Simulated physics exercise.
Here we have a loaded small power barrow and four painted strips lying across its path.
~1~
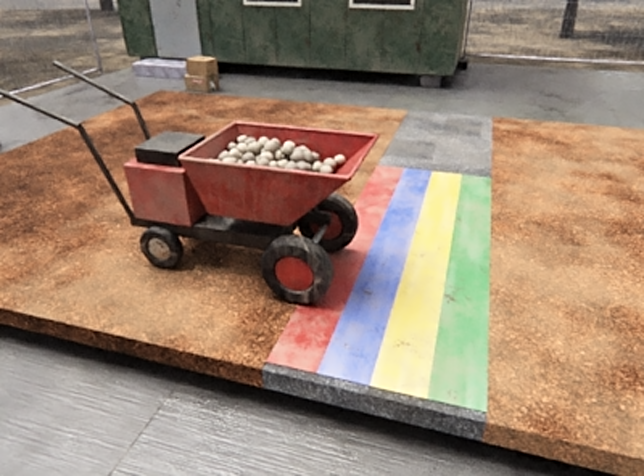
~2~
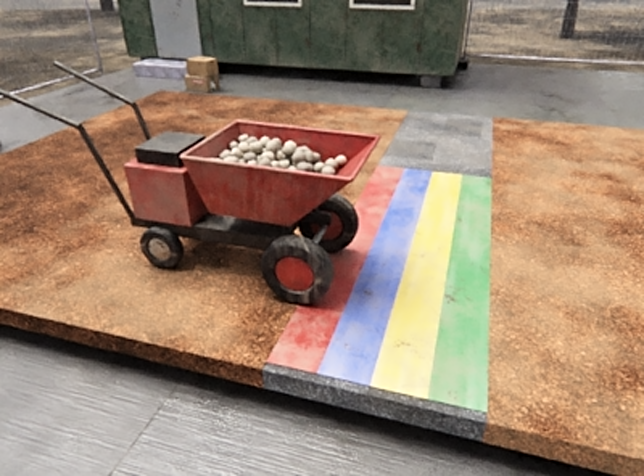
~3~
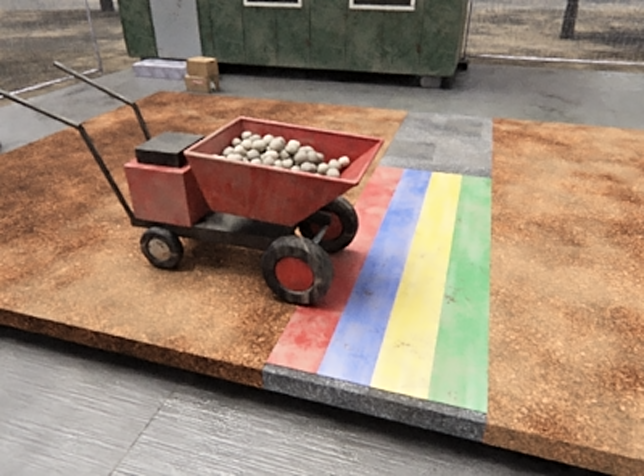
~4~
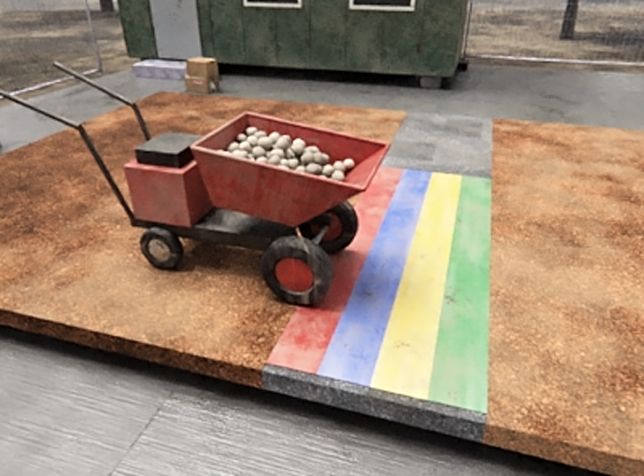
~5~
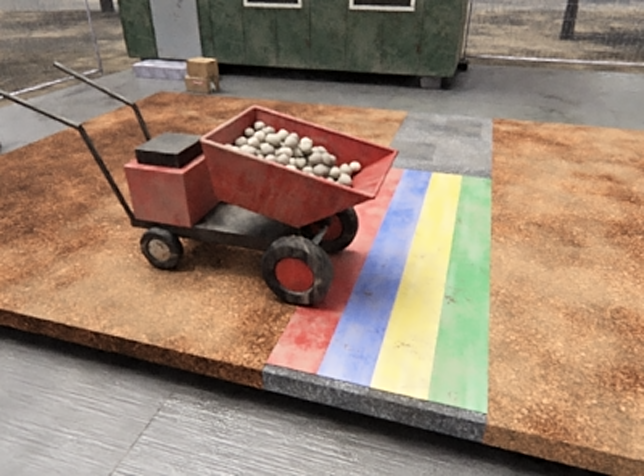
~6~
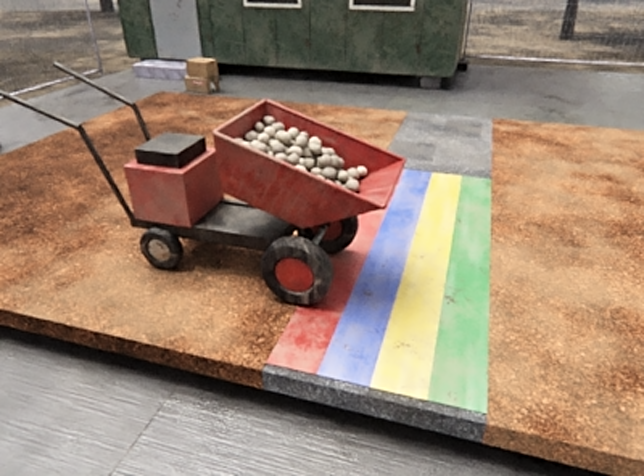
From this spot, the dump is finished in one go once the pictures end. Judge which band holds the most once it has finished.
Most on it: Green.
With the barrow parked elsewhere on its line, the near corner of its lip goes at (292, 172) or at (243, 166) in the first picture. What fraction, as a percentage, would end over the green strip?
About 20 per cent for the first spot and about 10 per cent for the second.
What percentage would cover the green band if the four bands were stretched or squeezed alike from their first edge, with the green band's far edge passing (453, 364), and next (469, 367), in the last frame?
Near 30 and 30 in a hundred.
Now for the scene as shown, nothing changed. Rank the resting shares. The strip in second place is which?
Behind the top strip comes yellow.
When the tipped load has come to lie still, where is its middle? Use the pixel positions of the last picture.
Close to (482, 293) in the last picture.
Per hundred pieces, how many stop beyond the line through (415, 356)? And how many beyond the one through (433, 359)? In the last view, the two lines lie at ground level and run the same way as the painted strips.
Around 80 percent for the first and 70 percent for the second.
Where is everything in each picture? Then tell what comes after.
The first picture shows lip of the skip at (349, 179), level; top of the load at (259, 162), river pebbles; red strip at (310, 328); blue strip at (358, 338); yellow strip at (408, 348); green strip at (460, 359).
The second picture shows lip of the skip at (351, 180), level; top of the load at (260, 161).
The third picture shows lip of the skip at (356, 184), tipped barely; top of the load at (264, 160).
The fourth picture shows lip of the skip at (364, 190), tipped a little; top of the load at (258, 153).
The fifth picture shows lip of the skip at (373, 198), tipped a little; top of the load at (266, 149).
The sixth picture shows lip of the skip at (383, 208), tipped clearly; top of the load at (265, 152); red strip at (310, 329); blue strip at (358, 339); yellow strip at (408, 350); green strip at (461, 360).
Soon after the last picture, skip tipped steeply; all in the skip.
A little later, skip tipped right over; most in the skip; a small part over the yellow strip; a small part over the green strip.
Later still, skip tipped right over; about a quarter in the skip; a small part over the yellow strip; about a third over the green strip; about a quarter off the paint.
By the end, skip tipped right over; about a quarter in the skip; none over the red strip; none over the blue strip; a small part over the yellow strip; about a third over the green strip; about a third off the paint.
